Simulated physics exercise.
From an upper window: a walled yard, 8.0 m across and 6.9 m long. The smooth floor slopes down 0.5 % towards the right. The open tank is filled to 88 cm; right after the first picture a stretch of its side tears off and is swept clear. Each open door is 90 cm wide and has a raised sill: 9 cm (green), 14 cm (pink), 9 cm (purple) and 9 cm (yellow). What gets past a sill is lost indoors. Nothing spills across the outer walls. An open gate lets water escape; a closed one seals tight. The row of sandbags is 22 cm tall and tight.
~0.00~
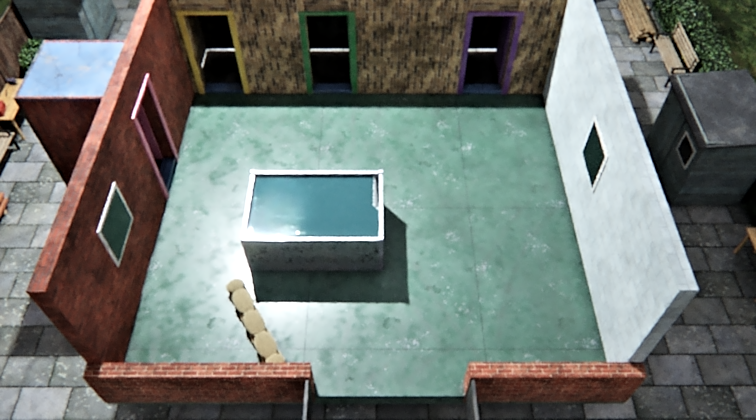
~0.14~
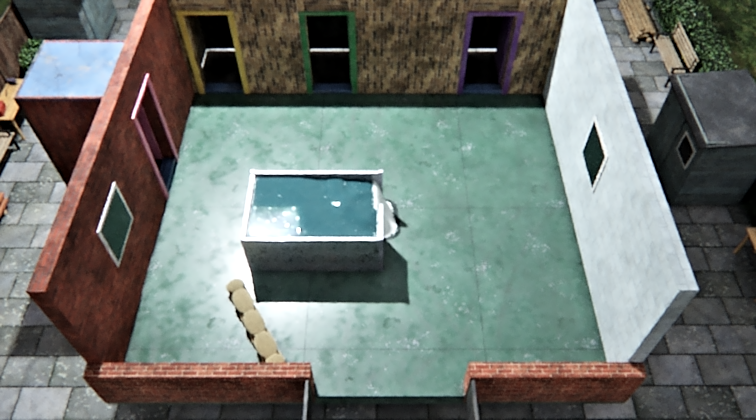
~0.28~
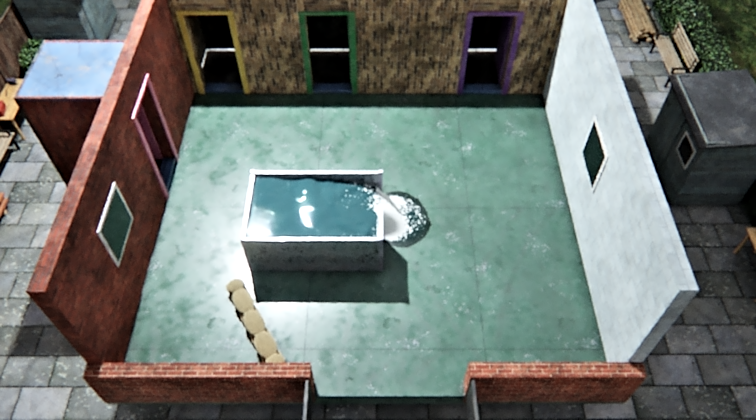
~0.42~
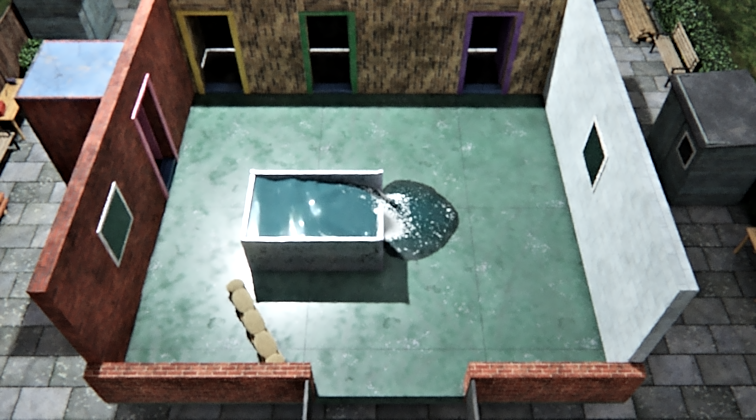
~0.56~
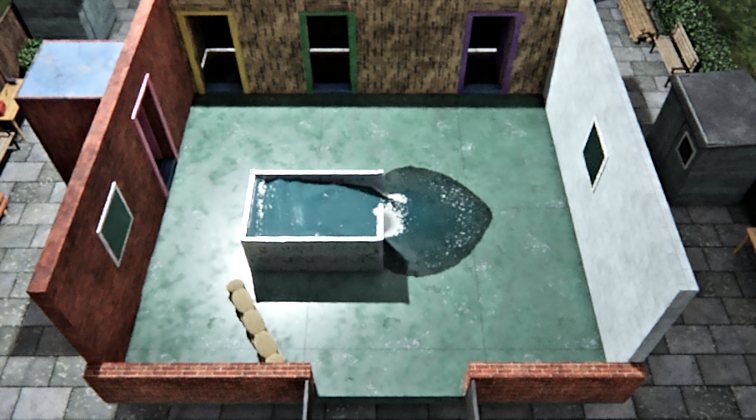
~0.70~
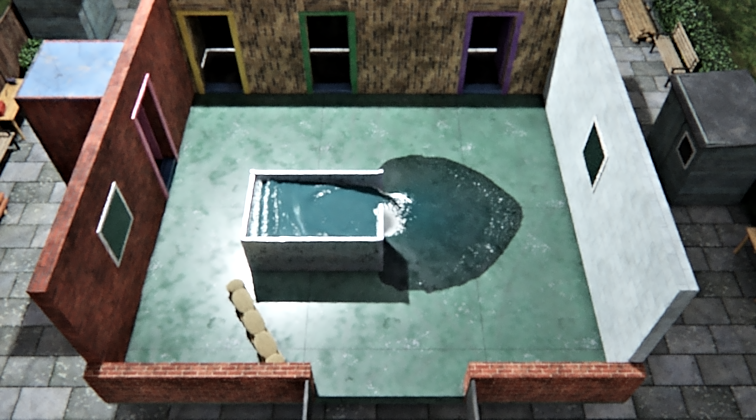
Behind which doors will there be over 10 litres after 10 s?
Within that time: At the green door it does not reach the limit; at the pink door it stays under the limit; at the purple door it exceeds the limit; at the yellow door it keeps below the limit.
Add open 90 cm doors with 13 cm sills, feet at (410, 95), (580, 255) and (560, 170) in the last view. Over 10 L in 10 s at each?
In that order: Below, over, past it.
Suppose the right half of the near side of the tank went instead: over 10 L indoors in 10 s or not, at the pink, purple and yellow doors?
Then: Pink below, purple not over, yellow not over.
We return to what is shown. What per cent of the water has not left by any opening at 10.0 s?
About 96 per cent.
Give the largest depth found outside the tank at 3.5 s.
Roughly 28 cm.
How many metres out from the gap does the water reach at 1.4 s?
About 4.4 m.
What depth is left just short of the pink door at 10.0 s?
Roughly 7.0 cm deep.
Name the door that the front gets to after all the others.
It is the pink one.
After 1.4 s water covers 30 % of the floor and is deepest (46 cm) near (386, 213); green door not reached, pink door not reached, purple door not reached, yellow door not reached.
After 2.2 s water covers 35 % of the floor and is deepest (46 cm) near (542, 95); green door not reached, pink door not reached, purple door 13 cm at the sill, 0 L in, yellow door not reached.
After 3.5 s water covers 35 % of the floor and is deepest (28 cm) near (386, 213); green door not reached, pink door not reached, purple door 16 cm at the sill, 15 L in, yellow door not reached.
After 6.0 s water covers 70 % of the floor and is deepest (18 cm) near (543, 101); green door 4 cm at the sill, 0 L in, pink door not reached, purple door 14 cm at the sill, 44 L in, yellow door not reached.
After 10.0 s water covers 90 % of the floor and is deepest (10 cm) near (578, 244); green door 3 cm at the sill, 0 L in, pink door 7 cm at the sill, 0 L in, purple door 8 cm at the sill, 62 L in, yellow door 6 cm at the sill, 0 L in.
